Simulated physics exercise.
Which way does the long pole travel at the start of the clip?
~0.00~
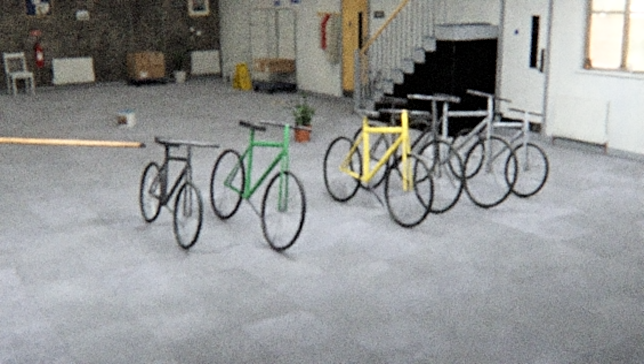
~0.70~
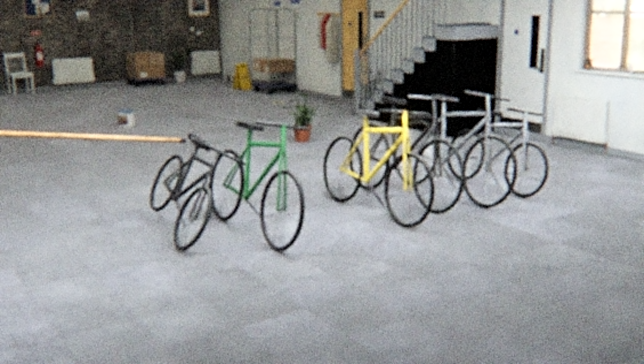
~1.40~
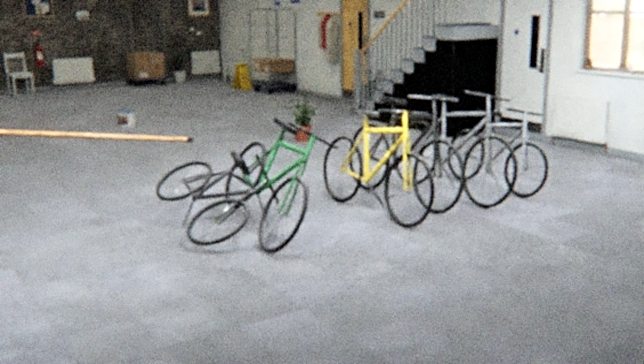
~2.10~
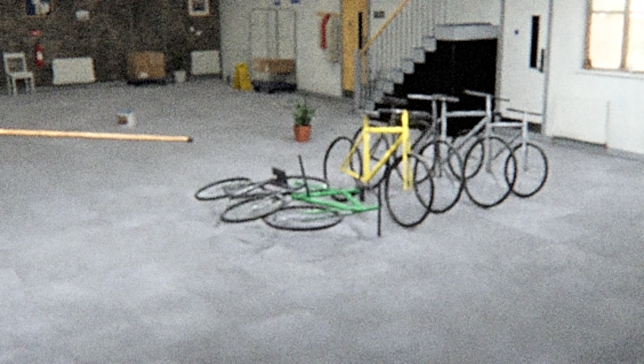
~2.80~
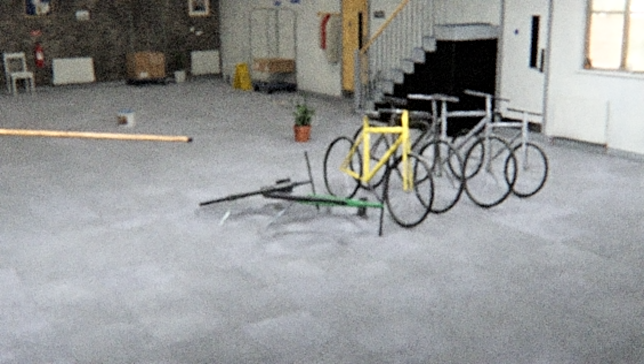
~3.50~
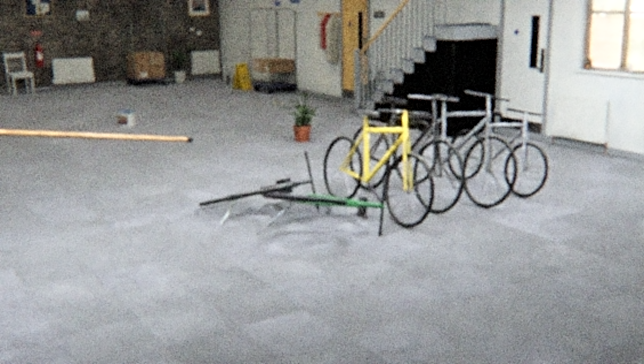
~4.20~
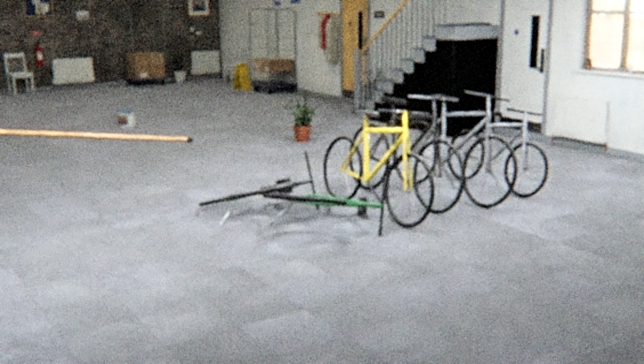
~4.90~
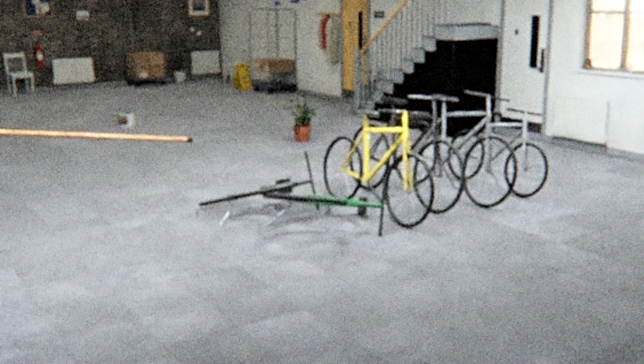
It moves to the right, towards the dark bicycle at the end of the row, and then stops.
In a wide grey hall with a staircase at the back, a row of bicycles stands on the floor, a dark one at the left end, then a green one and a yellow one. A long pole at the left slides in and reaches the dark bicycle, which tilts to the right and falls against the green one. The pole stops while the green bicycle leans, then drops to the floor with the dark one. Both lie flat beside the yellow bicycle, which stays upright with the grey ones behind it, and nothing moves after that.
